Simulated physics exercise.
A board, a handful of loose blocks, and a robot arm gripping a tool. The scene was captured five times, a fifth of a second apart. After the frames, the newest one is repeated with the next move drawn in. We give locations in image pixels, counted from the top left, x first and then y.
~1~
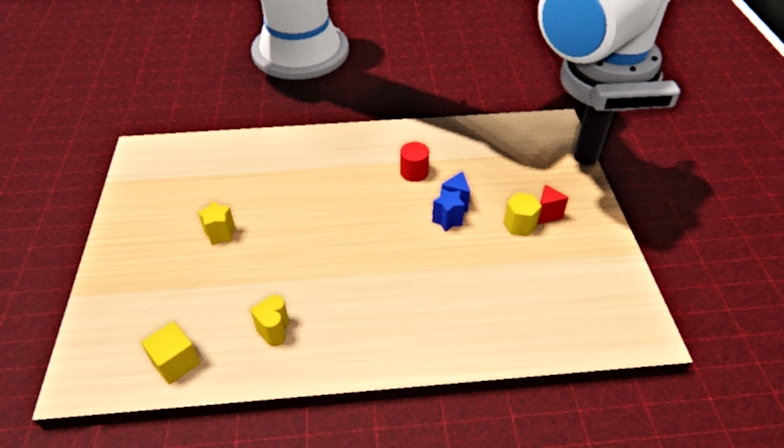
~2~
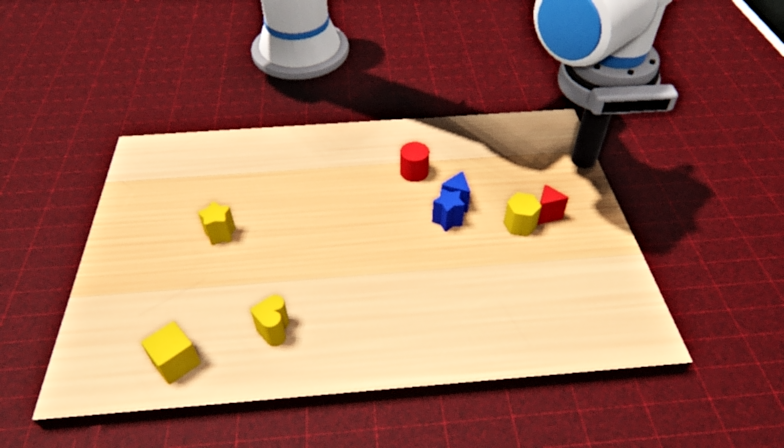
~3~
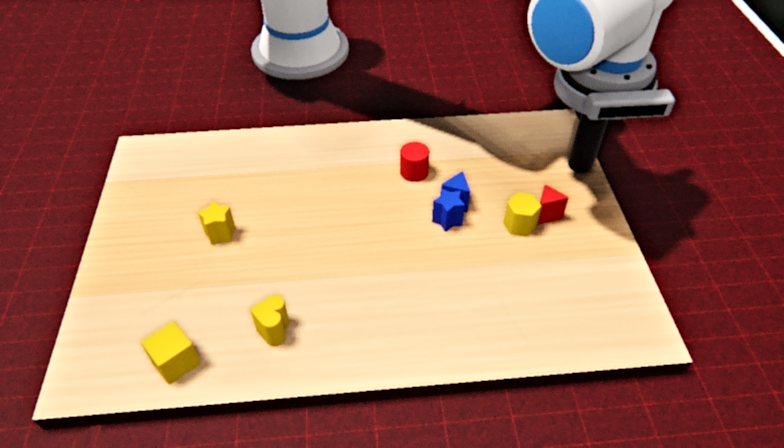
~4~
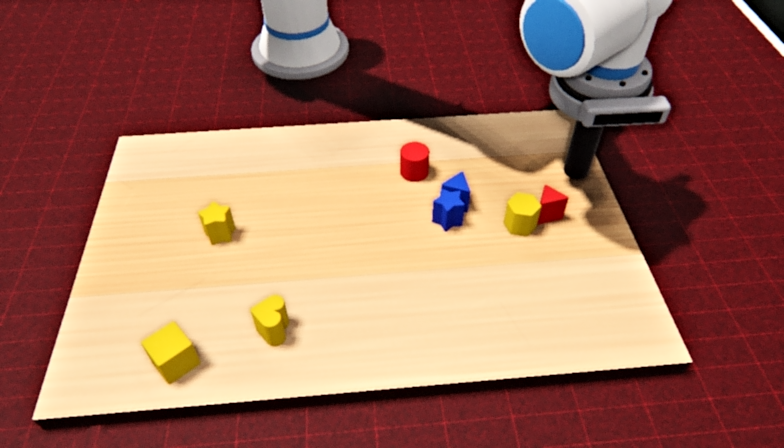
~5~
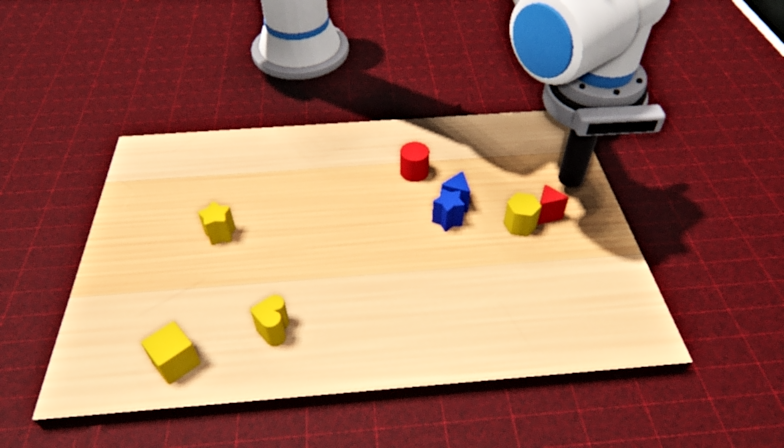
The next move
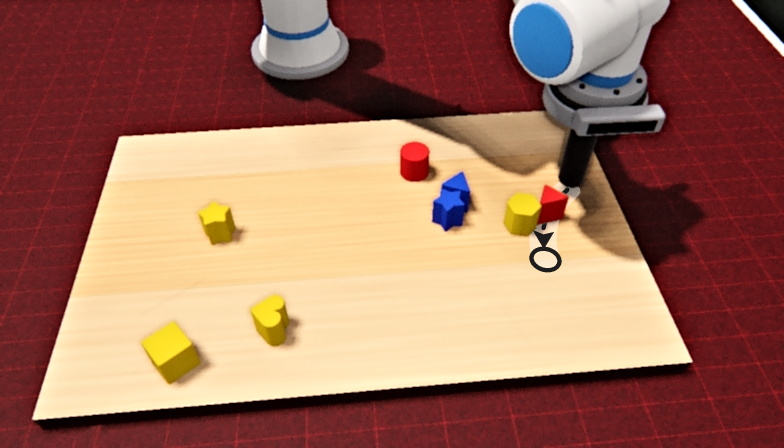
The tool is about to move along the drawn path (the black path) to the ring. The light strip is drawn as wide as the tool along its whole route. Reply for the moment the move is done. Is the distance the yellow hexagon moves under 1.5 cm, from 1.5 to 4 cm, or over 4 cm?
Travel: Within 1.5 cm.
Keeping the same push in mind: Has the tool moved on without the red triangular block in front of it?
Answer: No.
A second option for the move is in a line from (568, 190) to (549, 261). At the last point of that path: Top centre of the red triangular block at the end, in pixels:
I predict (534, 225).
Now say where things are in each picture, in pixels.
Tool tip (585, 158); block tops, yellow hexagon (524, 203); red triangular block (552, 194), in the first frame.
Tool (583, 161); blocks unchanged, in the second frame.
Tool (580, 166); blocks unchanged, in the third frame.
Tool (576, 172); blocks unchanged, in the fourth frame.
Tool (570, 180); yellow hexagon (524, 203); red triangular block (552, 194), in the fifth frame.
Path on the board, from (568, 190) over (551, 208) and (543, 232) to (545, 259).
What follows on the original path. One third of the way, tool (553, 199); red triangular block (550, 201), turned 15° anticlockwise.
Two thirds of the way, tool (546, 223); yellow hexagon (518, 207), turned 35° clockwise; red triangular block (540, 226).
At the end, tool (548, 250); yellow hexagon (518, 207), turned 35° clockwise; red triangular block (538, 252), turned 15° clockwise.
